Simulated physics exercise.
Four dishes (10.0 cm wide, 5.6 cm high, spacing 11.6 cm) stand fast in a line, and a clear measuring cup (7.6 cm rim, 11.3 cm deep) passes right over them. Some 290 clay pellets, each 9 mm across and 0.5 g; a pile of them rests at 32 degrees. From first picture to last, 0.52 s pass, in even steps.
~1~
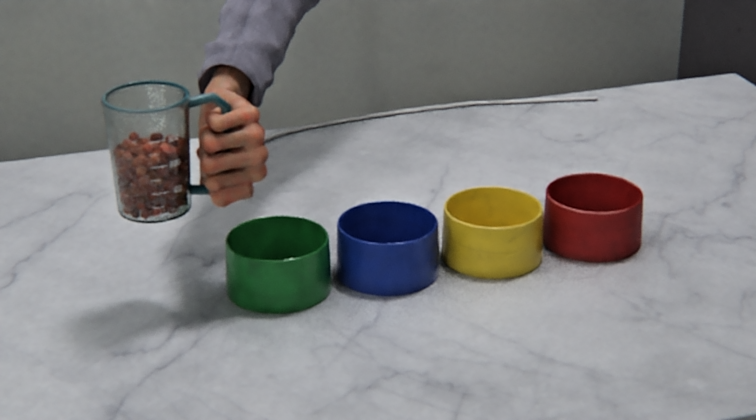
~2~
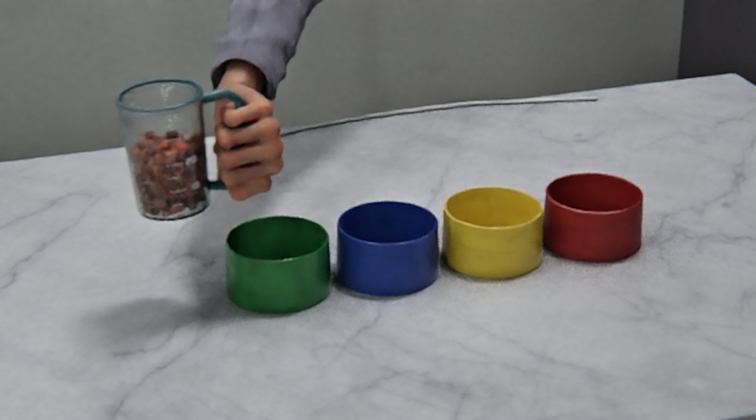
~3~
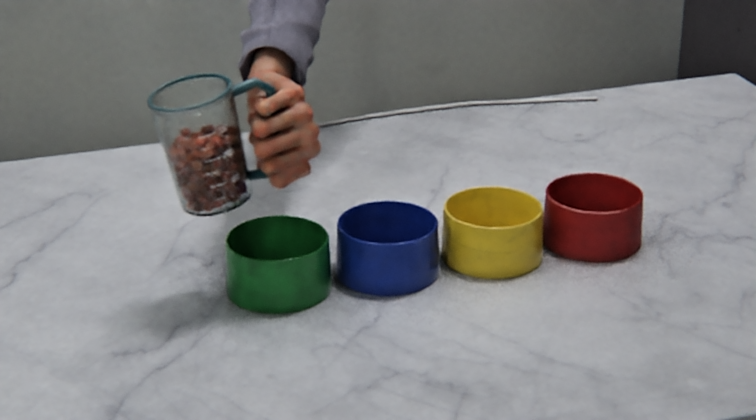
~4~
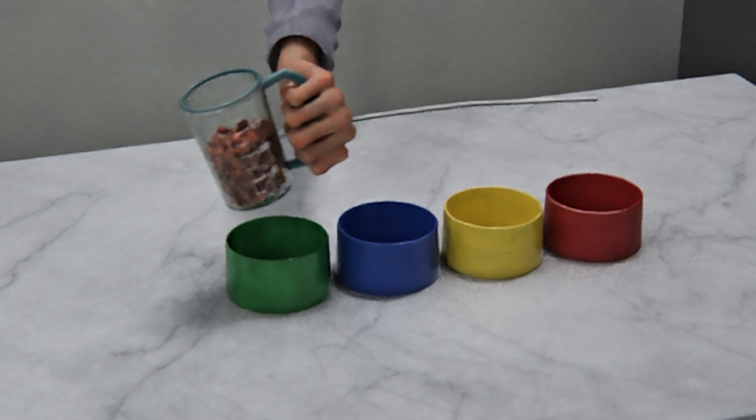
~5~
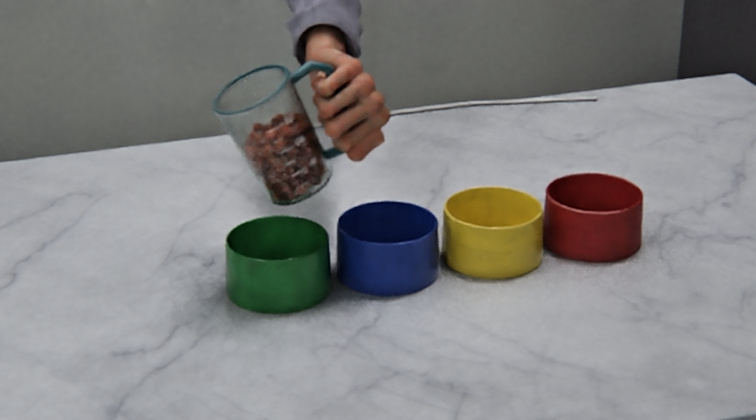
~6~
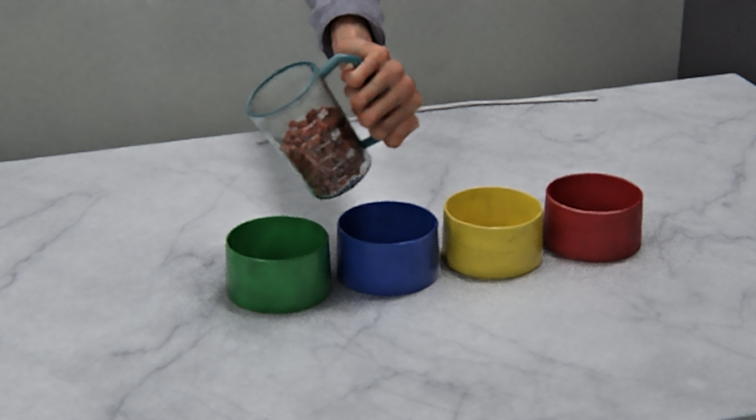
A hand in a grey-purple sleeve grips the teal handle of a clear measuring cup partly filled with reddish-brown pellets, above a grey-veined white marble tabletop seen from slightly above. Green, blue, yellow and red dishes stand in a line from left to right, with a thin dark line behind them. The hand carries the cup rightward from the left, steadily tilting its rim to the left, while the dishes and camera stay still.
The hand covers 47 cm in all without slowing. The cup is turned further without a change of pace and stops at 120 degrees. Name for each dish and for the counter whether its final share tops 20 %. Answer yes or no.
Red no, blue no, green no, yellow yes, counter yes.
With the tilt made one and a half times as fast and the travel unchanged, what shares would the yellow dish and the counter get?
Then: Yellow 50, counter 40.
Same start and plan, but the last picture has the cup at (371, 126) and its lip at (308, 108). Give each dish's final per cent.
Red 10, blue 0, green 0, yellow 40.
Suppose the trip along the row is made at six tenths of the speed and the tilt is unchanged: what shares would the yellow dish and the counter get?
Yellow 80; counter 10.
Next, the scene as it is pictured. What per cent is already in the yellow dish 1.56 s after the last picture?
Near 30 per cent so far.
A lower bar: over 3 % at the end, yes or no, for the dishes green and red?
Green no, red yes.
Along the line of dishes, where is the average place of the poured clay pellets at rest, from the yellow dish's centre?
About 4 cm to its right.
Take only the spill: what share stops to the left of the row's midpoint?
About 0 per cent.
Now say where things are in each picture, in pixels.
The first picture shows cup at (150, 153), tilt 0 degrees, lip at (104, 101), moved 0.0 cm; middle of the pieces at (152, 170); green dish at (277, 238); blue dish at (388, 222); yellow dish at (493, 207); red dish at (594, 193).
The second picture shows cup at (167, 151), tilt 3 degrees, lip at (118, 102), moved 1.5 cm; middle of the pieces at (169, 168).
The third picture shows cup at (204, 146), tilt 10 degrees, lip at (150, 104), moved 5.1 cm; middle of the pieces at (208, 163).
The fourth picture shows cup at (240, 142), tilt 17 degrees, lip at (182, 106), moved 8.6 cm; middle of the pieces at (246, 158).
The fifth picture shows cup at (276, 137), tilt 24 degrees, lip at (215, 109), moved 12.2 cm; middle of the pieces at (284, 152).
The sixth picture shows cup at (312, 133), tilt 31 degrees, lip at (248, 112), moved 15.7 cm; middle of the pieces at (321, 147); green dish at (277, 238); blue dish at (388, 222); yellow dish at (493, 207); red dish at (594, 193).
Then, 0.63 s after the last picture, tilt 72 degrees; cup holds 100 %.
Then, 1.05 s after the last picture, tilt 100 degrees; cup holds 100 %.
Then, 1.56 s after the last picture, tilt 120 degrees; cup holds 25 %, red 15 %, yellow 30 %.
In the end, red 10 %, blue 0 %, green 0 %, yellow 40 %, counter 45 %.
